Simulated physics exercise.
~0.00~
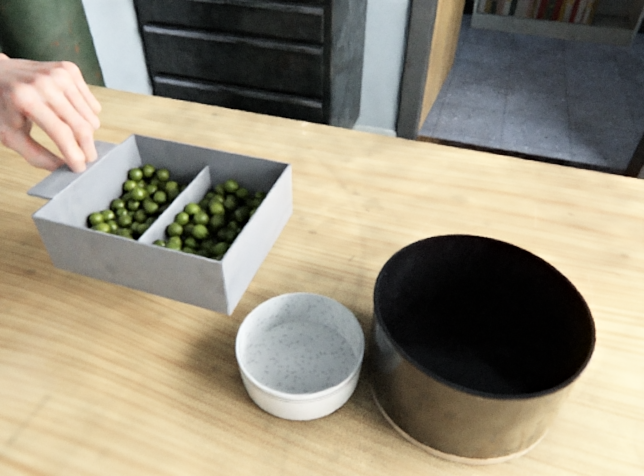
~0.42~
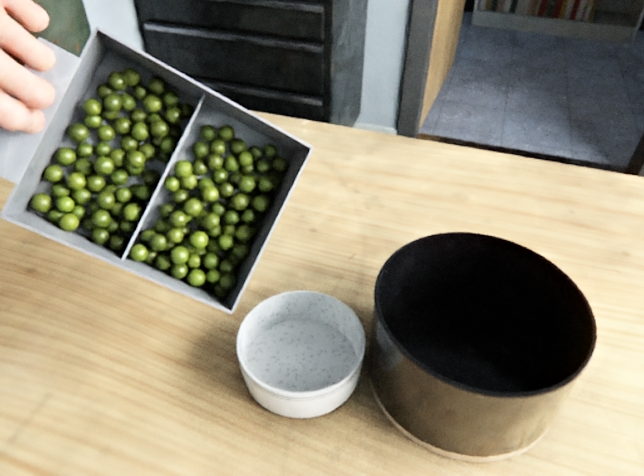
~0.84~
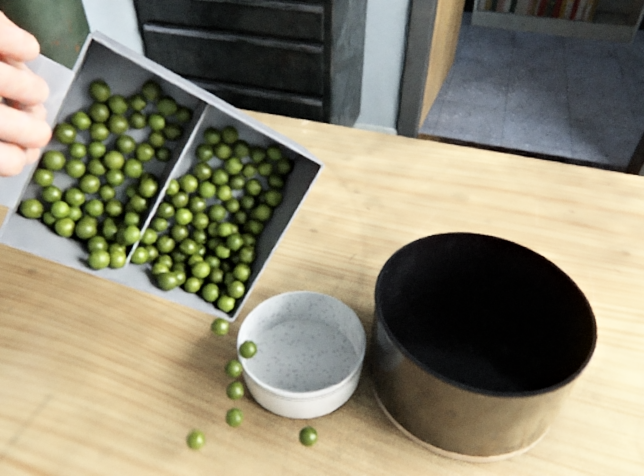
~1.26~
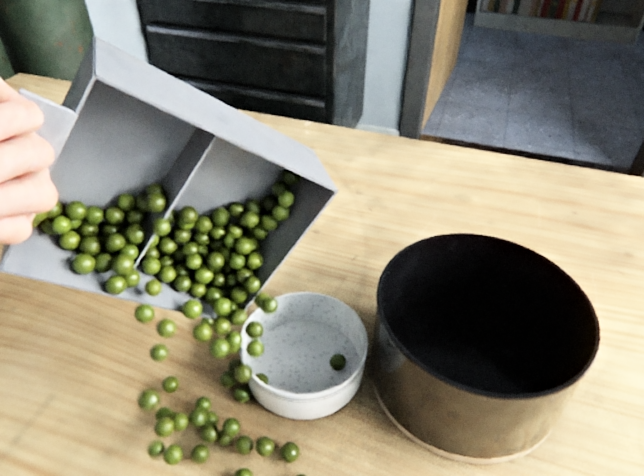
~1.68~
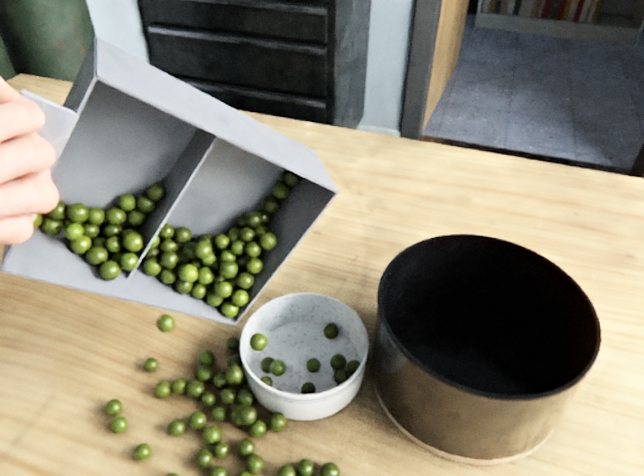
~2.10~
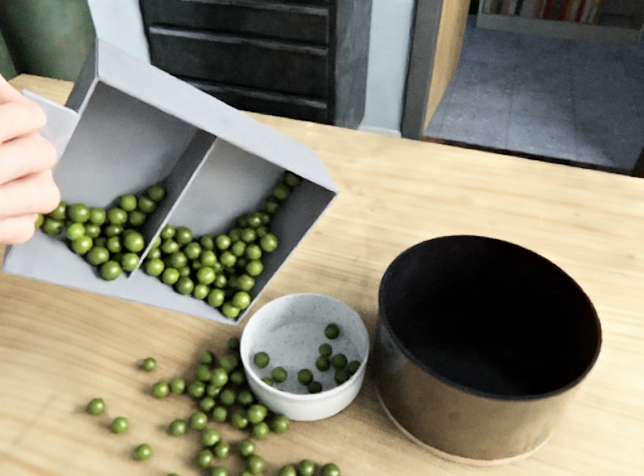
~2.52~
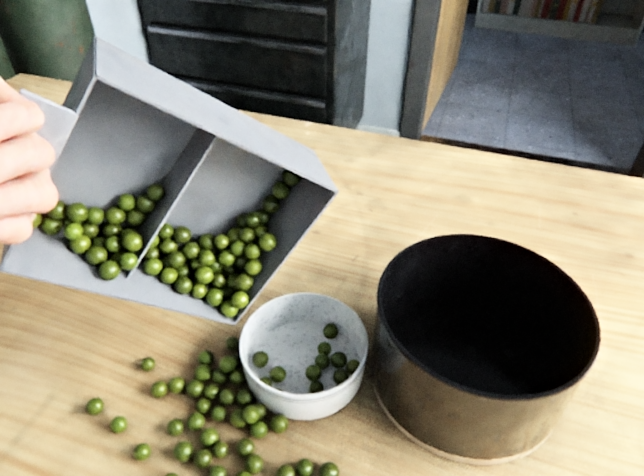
A hand tilts a gray divided box, spilling green olives mostly onto the table, some into a white dish.
